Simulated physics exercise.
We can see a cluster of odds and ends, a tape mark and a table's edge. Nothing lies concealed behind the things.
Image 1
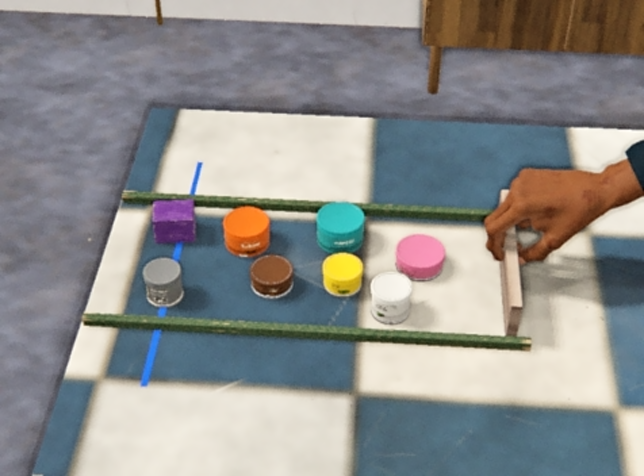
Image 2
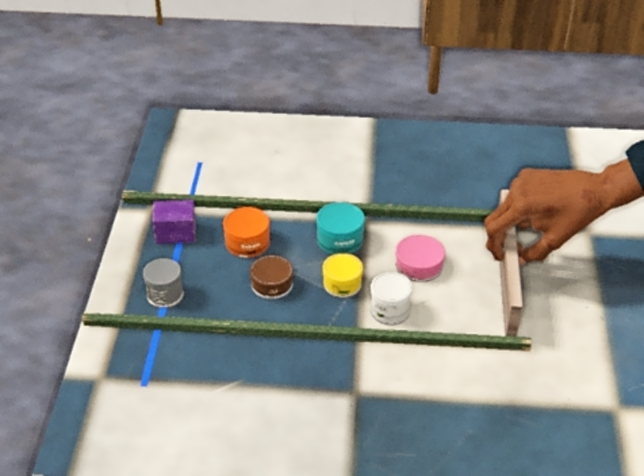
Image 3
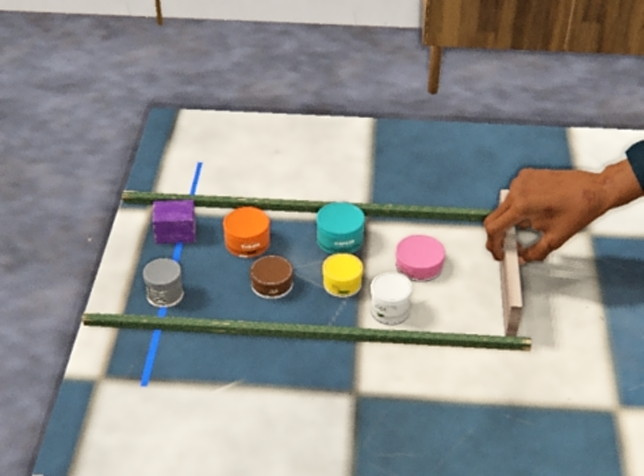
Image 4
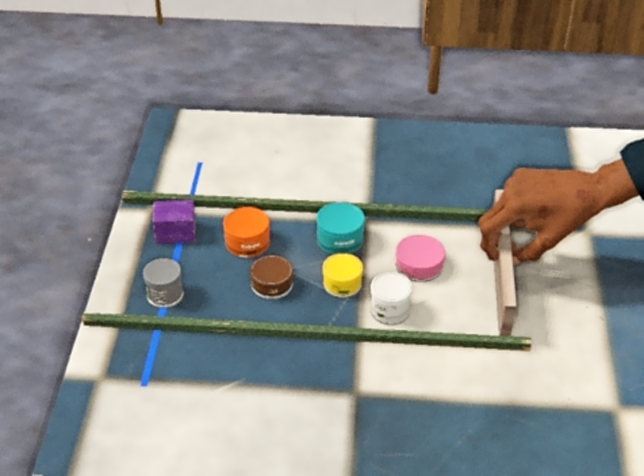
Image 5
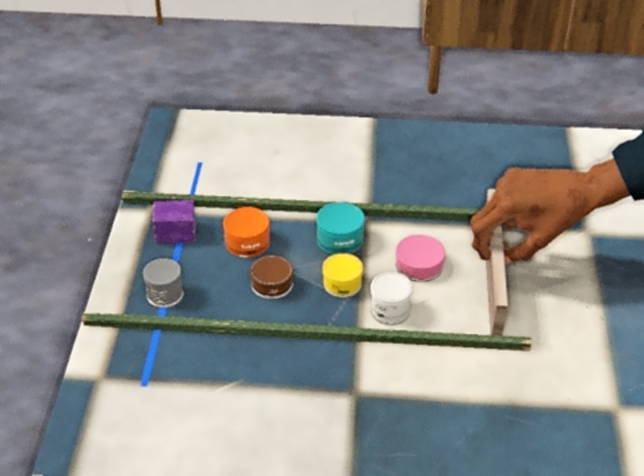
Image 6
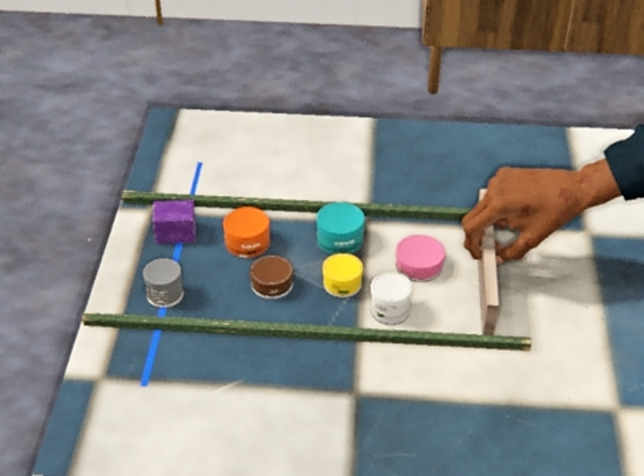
A hand slides a board slightly left between two green rods, toward several small containers.
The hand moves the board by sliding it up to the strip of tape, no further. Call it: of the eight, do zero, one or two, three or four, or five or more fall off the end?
One or two fall off.
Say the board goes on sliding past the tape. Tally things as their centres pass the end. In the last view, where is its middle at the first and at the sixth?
It sits near (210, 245), and then near (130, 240).
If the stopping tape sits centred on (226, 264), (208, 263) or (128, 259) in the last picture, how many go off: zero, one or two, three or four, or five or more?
In order of the three spots, it's none at all, then none at all, then more than four.
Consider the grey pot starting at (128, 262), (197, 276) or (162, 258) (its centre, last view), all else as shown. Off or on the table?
Result for the grey pot, in order - not saved; saved; not saved.
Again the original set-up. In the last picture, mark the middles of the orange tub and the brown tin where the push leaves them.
In the last picture the orange tub sits at (119, 224) while the brown tin sits at (109, 256).
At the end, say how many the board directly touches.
Counting them up gives 3.
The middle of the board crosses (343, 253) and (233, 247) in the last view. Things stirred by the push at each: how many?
First 5, after that 8.
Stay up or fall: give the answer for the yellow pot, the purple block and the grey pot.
The yellow pot holds on; the purple block goes over; the grey pot survives.
Early on, none off yet; purple block at rest near (175, 222); grey pot at rest near (164, 283); orange tub at rest near (247, 232).
Finally, the number that fall off is one or two; lost, purple block.
